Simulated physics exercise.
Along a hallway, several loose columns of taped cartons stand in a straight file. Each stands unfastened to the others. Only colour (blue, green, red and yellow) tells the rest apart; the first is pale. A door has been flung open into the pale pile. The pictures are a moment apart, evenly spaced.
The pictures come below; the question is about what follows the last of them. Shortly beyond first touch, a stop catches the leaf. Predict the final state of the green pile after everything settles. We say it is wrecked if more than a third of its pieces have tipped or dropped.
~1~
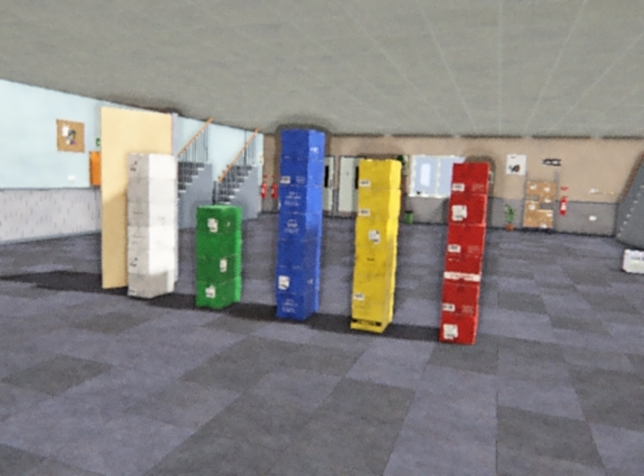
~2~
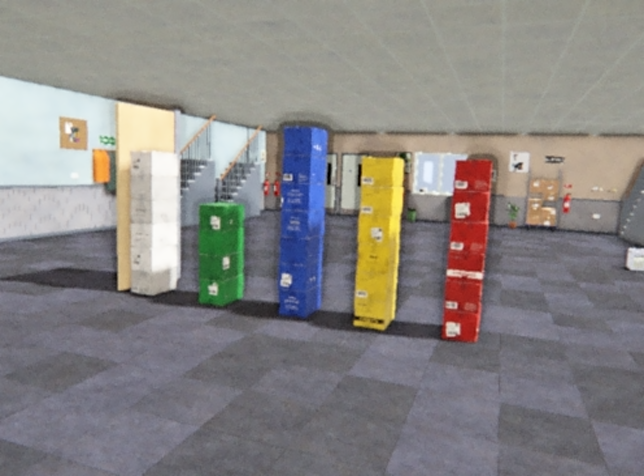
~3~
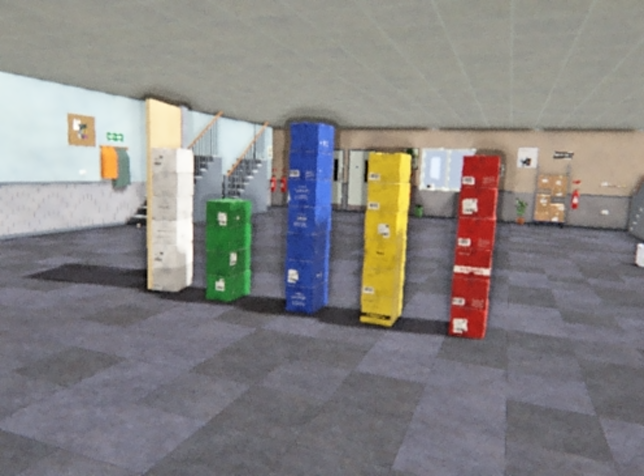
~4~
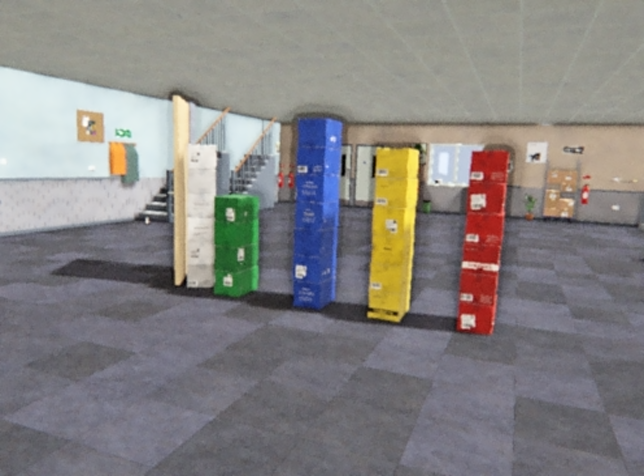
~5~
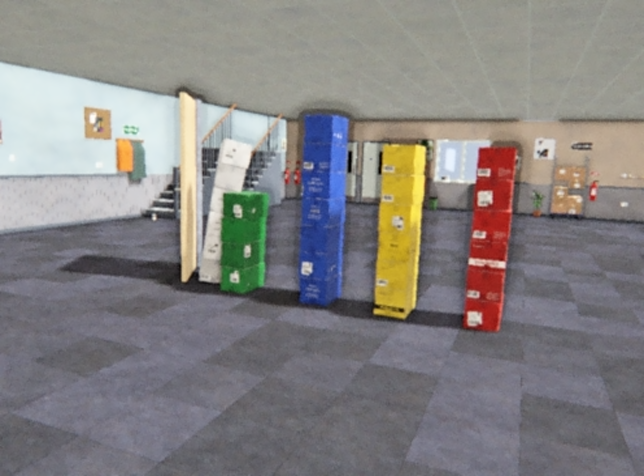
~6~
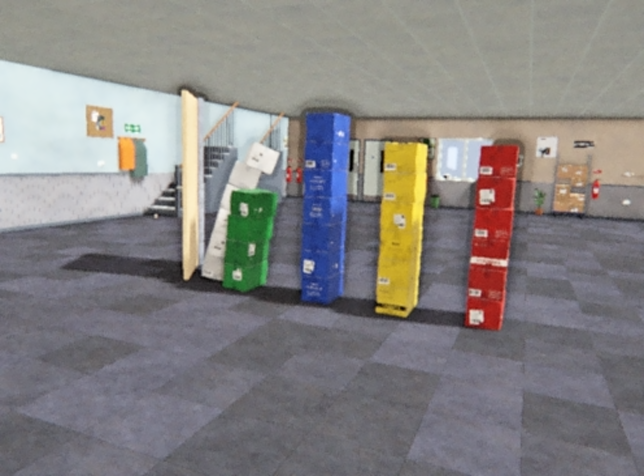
Final state: Wrecked.
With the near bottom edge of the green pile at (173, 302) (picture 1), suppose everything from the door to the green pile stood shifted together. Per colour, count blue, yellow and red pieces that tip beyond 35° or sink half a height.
Result - blue at 0, yellow at 0, red at 0.
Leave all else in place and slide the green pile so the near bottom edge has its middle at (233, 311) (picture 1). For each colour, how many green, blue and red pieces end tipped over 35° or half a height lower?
Pile by pile, I count green 0, blue 0 and red 0.
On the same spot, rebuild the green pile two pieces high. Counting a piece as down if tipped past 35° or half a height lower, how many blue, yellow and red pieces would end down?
Going pile by pile: Blue 0, yellow 0, red 0.
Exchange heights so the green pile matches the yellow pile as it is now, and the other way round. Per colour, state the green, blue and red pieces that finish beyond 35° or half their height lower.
The tally reads green 6, then blue 6, then red 6.
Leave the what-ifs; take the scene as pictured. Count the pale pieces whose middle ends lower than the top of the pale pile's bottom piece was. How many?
Counting the pale pieces gives 6.
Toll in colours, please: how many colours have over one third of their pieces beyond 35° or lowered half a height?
That makes 1 in total.
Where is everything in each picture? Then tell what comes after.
In the first picture (we follow the side turned to the camera; the camera pans a little), door edge (101, 145) swinging in; top green carton (208, 220); top blue carton (295, 144); no other piece has moved.
The second picture shows door edge (117, 142) swinging in; top green carton (211, 218).
The third picture shows door edge (148, 139) past square; top green carton (218, 214).
The fourth picture shows door edge (176, 136) past square; top green carton (226, 210).
The fifth picture shows door edge (183, 133) past square, top of the pale pile leaning a little; top green carton (234, 206) displaced a little; one has shifted.
The sixth picture shows door edge (184, 131) past square, top of the pale pile leaning clearly; top green carton (240, 204) tipped barely; top blue carton (320, 127); 4 stirred so far.
Soon, 1 of the pale pile down; none of the 4 green cartons down (0 of 23 in all colours); top green carton tipped a little.
A while on, 6 of the pale pile down; none of the 4 green cartons down (0 of 23 in all colours); top green carton tipped clearly.
Towards the end, 6 of the pale pile down; 4 of the 4 green cartons down (4 of 23 in all colours); top green carton tipped well over, half its height lower.
Then, 6 of the pale pile down; 3 of the 4 green cartons down (3 of 23 in all colours); top green carton tipped well over, half its height lower; top blue carton displaced a little.
Finally, 6 of the pale pile down; 3 of the 4 green cartons down (3 of 23 in all colours); top green carton tipped well over, half its height lower; top blue carton displaced a little. Seen by the last camera, middles, top green carton near (298, 218), top blue carton near (335, 129).
